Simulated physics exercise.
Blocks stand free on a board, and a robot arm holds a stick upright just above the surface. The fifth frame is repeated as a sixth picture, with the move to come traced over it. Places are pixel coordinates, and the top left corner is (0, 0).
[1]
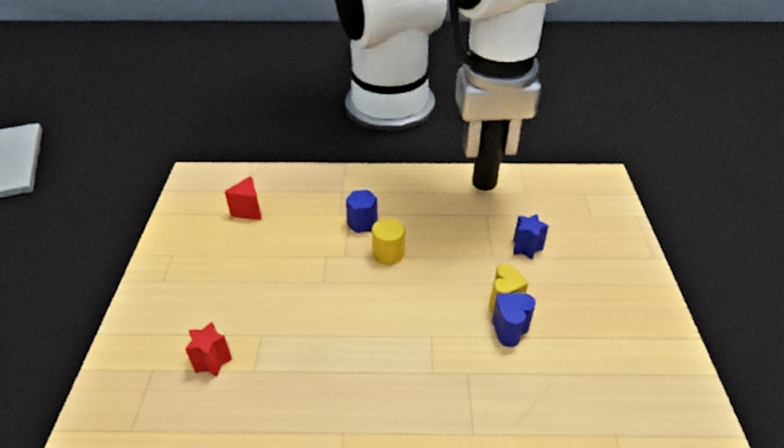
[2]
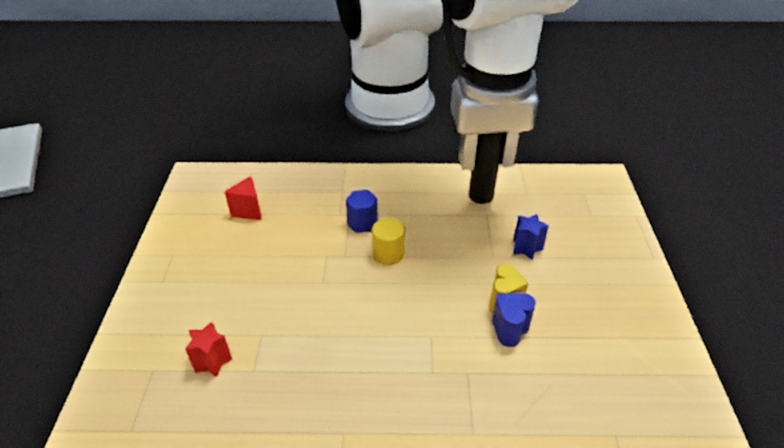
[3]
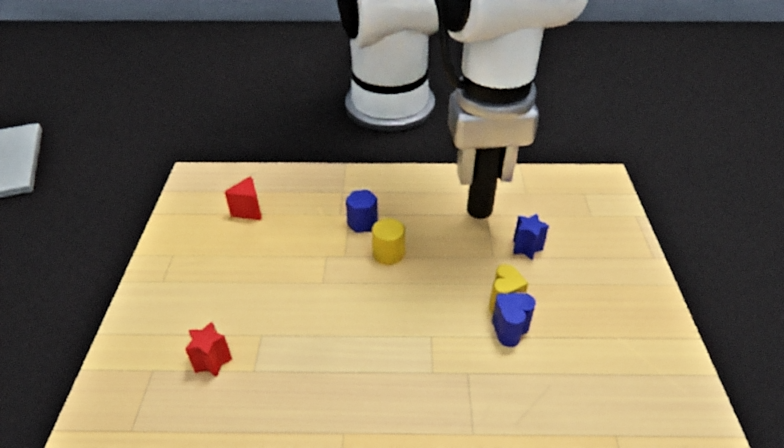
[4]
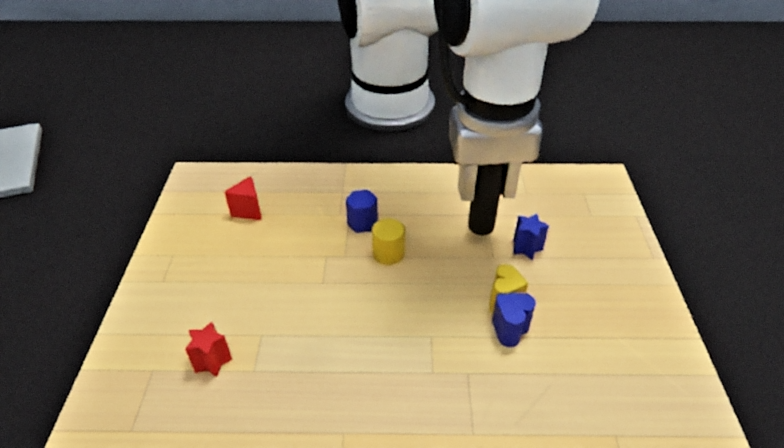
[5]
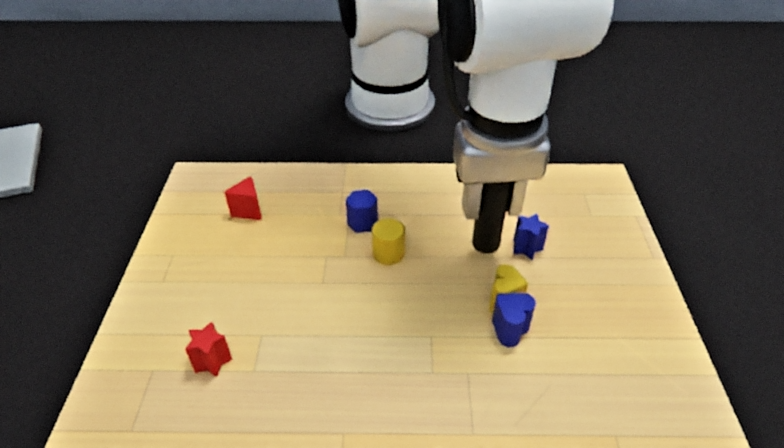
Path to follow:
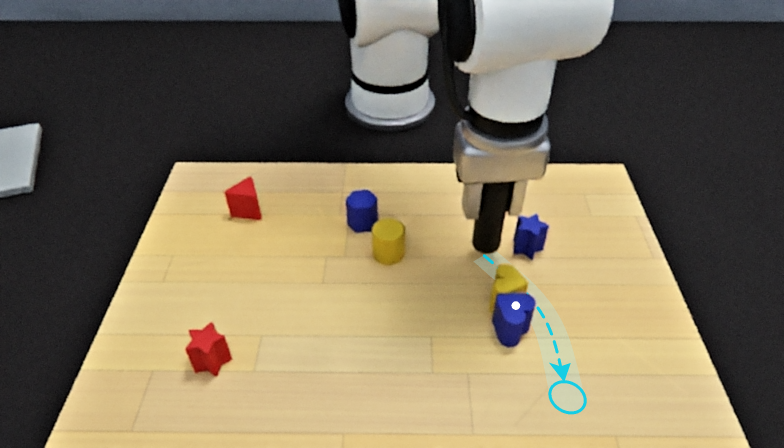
A white robot arm holding a dark stick upright moves it a short way down the view, from the far edge of a pale wooden board toward the viewer, ending between the blocks. The fixed camera looks down from the front at the board on a black surface. Red, blue and yellow blocks stay still, with a blue star and two hearts right, a hexagonal block and cylinder near centre, and red ones left.
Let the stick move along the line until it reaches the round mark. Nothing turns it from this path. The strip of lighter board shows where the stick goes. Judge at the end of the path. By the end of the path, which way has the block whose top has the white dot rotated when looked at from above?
It spins against the clock.
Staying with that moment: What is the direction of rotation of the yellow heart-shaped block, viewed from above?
Looking down, it rotates clockwise.
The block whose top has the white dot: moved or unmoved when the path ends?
Once the path ends, it is somewhere new.
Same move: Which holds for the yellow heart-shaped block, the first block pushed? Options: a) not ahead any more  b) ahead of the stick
My answer is option a.
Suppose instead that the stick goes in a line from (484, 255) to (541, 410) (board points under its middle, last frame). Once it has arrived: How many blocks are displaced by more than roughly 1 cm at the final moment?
Most likely two.
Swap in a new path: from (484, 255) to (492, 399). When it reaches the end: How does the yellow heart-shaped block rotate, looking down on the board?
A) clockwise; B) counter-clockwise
Correct choice: B.
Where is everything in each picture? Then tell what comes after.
Tip of the stick (484, 183), middles of tops, yellow heart-shaped block (509, 278), blue heart-shaped block (516, 306), blue star-shaped block (532, 223), in the first frame.
Stick (481, 196), nothing pushed, in the second frame.
Stick (480, 210), nothing pushed, in the third frame.
Stick (481, 226), nothing pushed, in the fourth frame.
Stick (486, 244), yellow heart-shaped block (509, 278), blue heart-shaped block (516, 306), blue star-shaped block (532, 223), in the fifth frame.
The line goes from (484, 255) by way of (524, 291) and (553, 338) to (568, 397); the dot is on the blue heart-shaped block.
On the path given first. One third of the way, stick (527, 280); yellow heart-shaped block (512, 288), turned 30° clockwise; blue heart-shaped block (514, 315).
Two thirds of the way, stick (557, 328); yellow heart-shaped block (520, 306), turned 110° clockwise; blue heart-shaped block (499, 334), turned 20° anticlockwise.
At the end, stick (572, 386); yellow heart-shaped block (520, 306), turned 110° clockwise; blue heart-shaped block (499, 334), turned 20° anticlockwise; blue star-shaped block unmoved.
